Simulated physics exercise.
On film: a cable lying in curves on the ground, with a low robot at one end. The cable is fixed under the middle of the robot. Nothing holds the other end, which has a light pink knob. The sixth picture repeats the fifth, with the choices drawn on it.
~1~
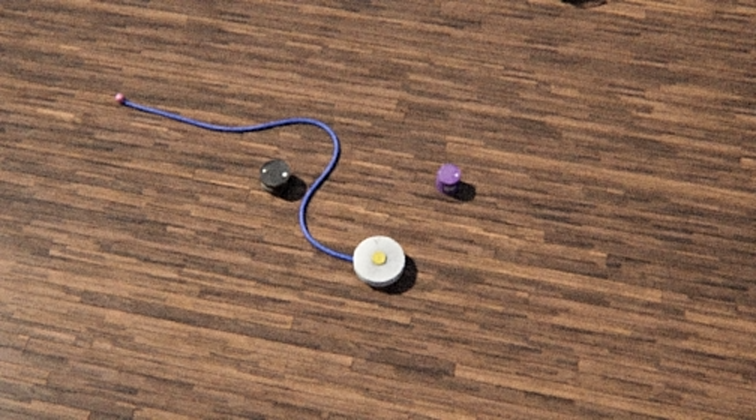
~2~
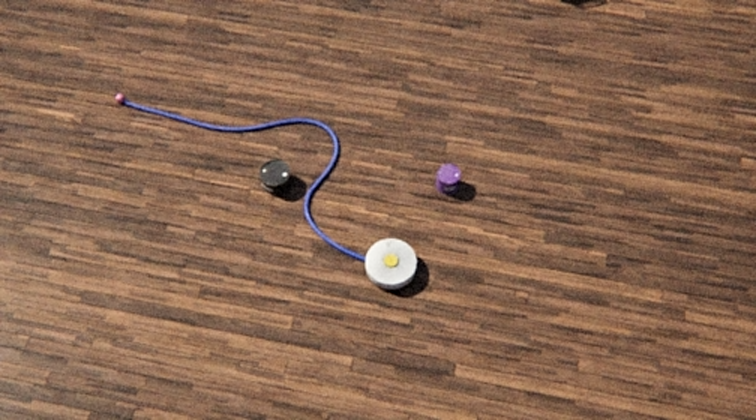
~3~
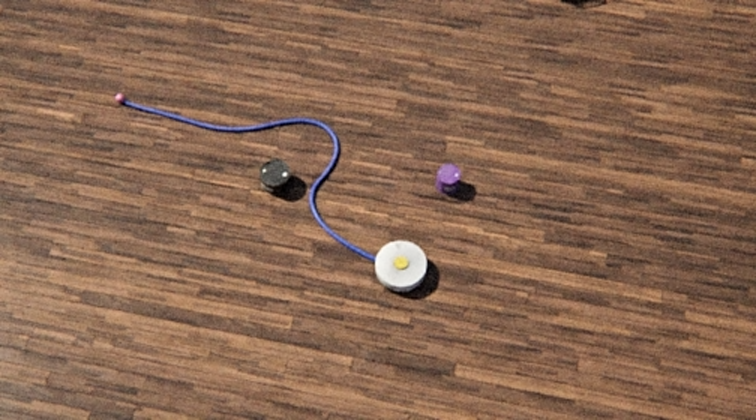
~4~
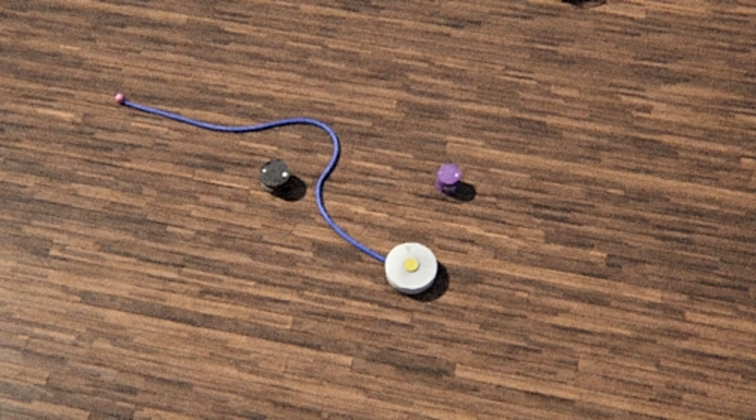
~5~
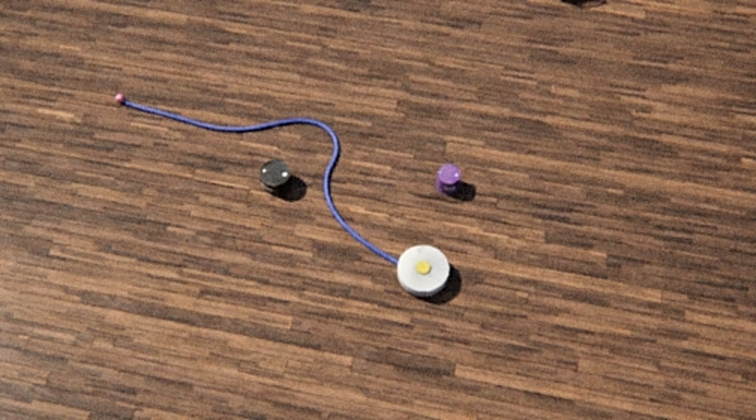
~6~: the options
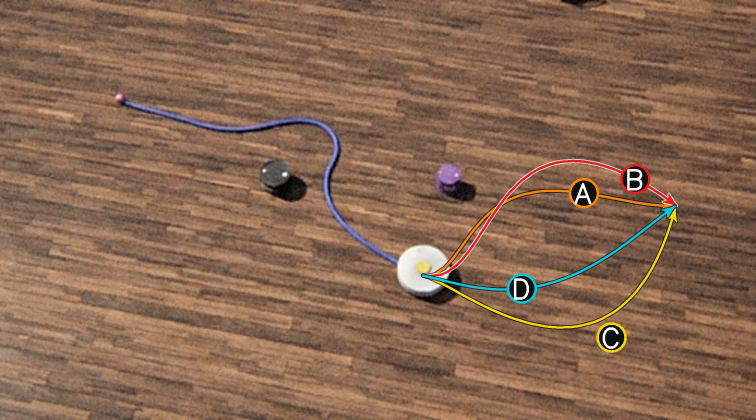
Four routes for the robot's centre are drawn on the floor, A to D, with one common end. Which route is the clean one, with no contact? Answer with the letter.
It should follow D.
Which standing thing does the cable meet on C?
The black tub.
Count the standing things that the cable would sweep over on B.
In all, one.
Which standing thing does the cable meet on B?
It is the purple pot.
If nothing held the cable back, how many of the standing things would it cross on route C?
One.
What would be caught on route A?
It meets the purple pot.
On the marked copy, A from (423, 275) via (525, 194) to (674, 206); B from (423, 275) via (531, 174) to (676, 205); C from (423, 275) via (591, 323) to (675, 209); D from (423, 275) via (569, 277) to (675, 206).
With D. Early on, robot (531, 284), middle of the cable (327, 183), free end (141, 106).
Further on, robot (625, 241), middle of the cable (393, 206), free end (202, 126).
At the end, robot (678, 201), middle of the cable (447, 204), free end (243, 144); nothing has been touched.
As for the rest, A meets the purple pot; B meets the purple pot; C meets the black tub.
